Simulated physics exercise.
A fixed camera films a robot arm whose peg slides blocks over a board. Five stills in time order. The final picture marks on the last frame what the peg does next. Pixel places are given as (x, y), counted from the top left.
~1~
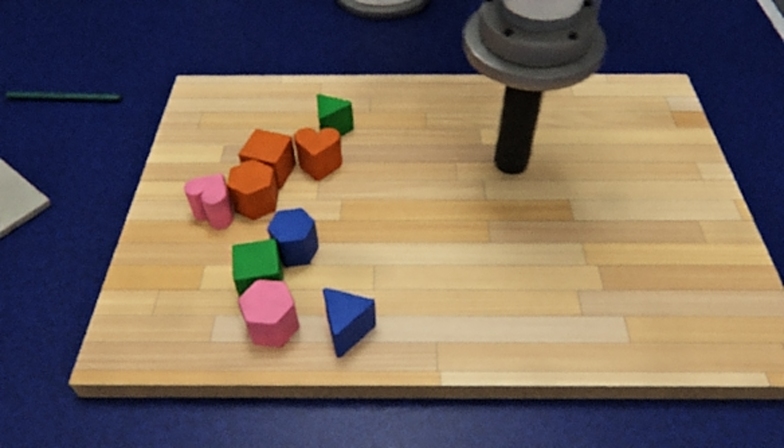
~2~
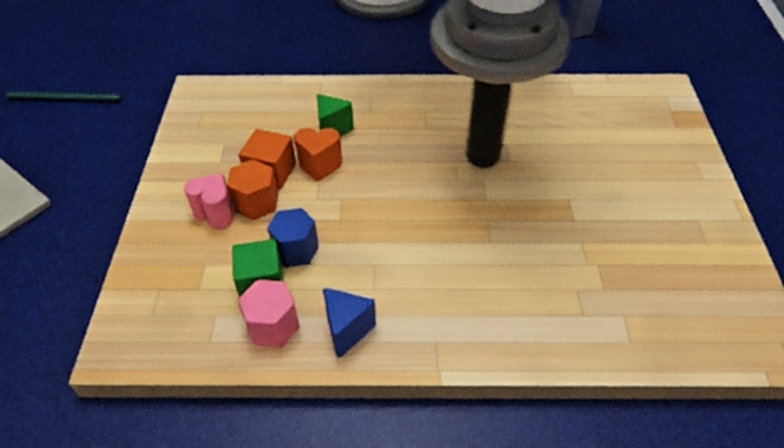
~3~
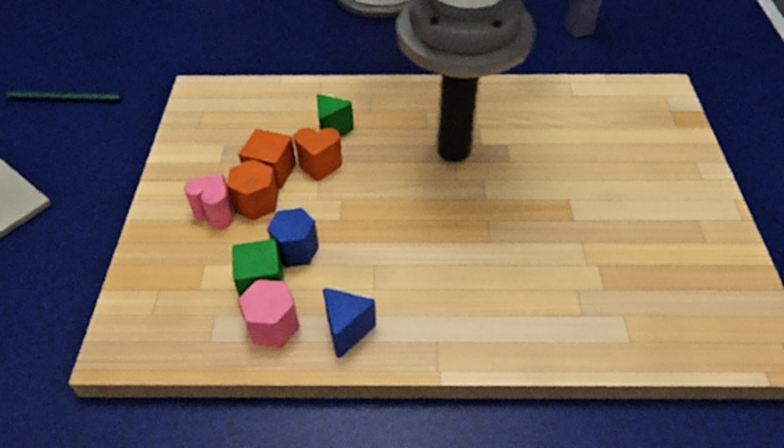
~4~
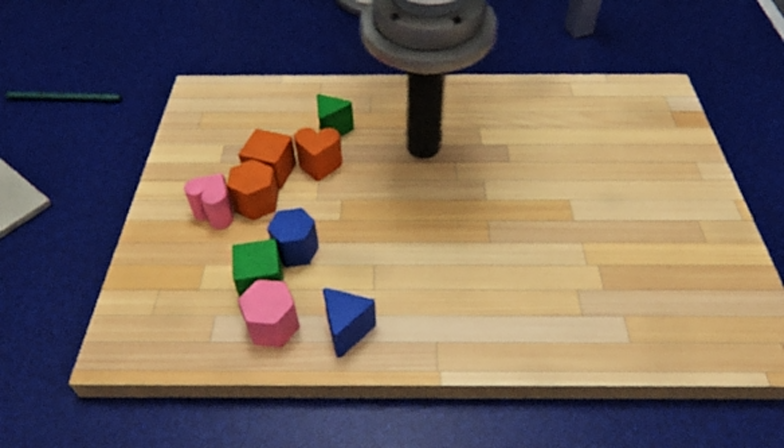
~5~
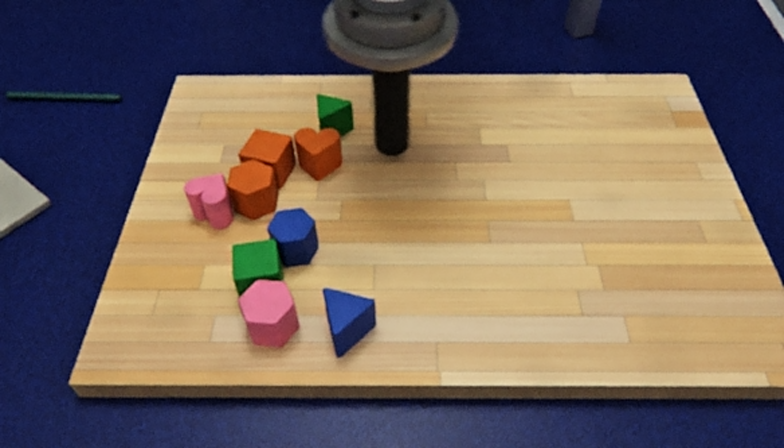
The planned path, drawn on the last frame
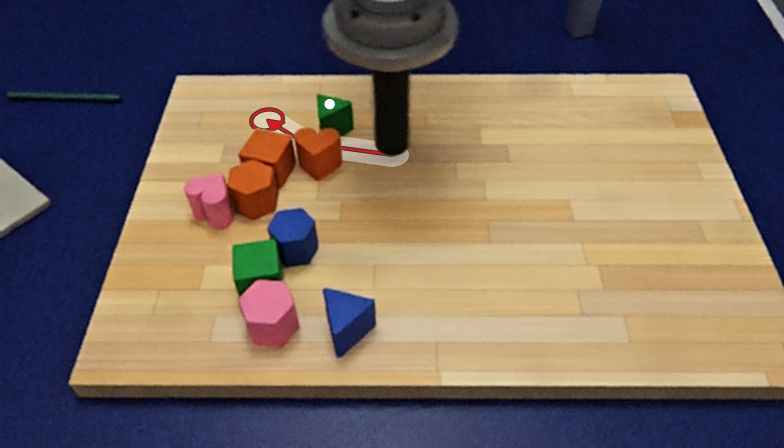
Robotic arm with a black peg moving steadily left across a wooden board, nearing a motionless cluster of colourful blocks.
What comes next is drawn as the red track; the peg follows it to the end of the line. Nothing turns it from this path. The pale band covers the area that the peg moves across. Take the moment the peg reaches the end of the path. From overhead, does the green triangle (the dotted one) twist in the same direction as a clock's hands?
Yes - that is the case.
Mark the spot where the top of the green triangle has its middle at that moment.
Around pixel (314, 96).
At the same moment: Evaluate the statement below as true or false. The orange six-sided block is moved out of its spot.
That statement is not accurate.
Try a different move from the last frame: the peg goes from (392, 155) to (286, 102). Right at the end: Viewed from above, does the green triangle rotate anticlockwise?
I'd say yes.
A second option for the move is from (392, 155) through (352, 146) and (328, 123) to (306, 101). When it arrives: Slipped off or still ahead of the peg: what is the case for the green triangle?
Pushed along.
Path on the board, from (392, 155) over (322, 145) to (267, 120); the dot is on the green triangle.
What follows on the original path. One third of the way, peg at (344, 139); orange square block at (262, 145); orange heart-shaped block at (310, 140).
Two thirds of the way, peg at (298, 130); orange square block at (260, 145); orange heart-shaped block at (306, 141); green triangle at (314, 96), turned 65° clockwise.
At the end, peg at (265, 110); orange six-sided block in place; orange square block at (260, 145); orange heart-shaped block at (306, 141); green triangle at (314, 96), turned 70° clockwise.
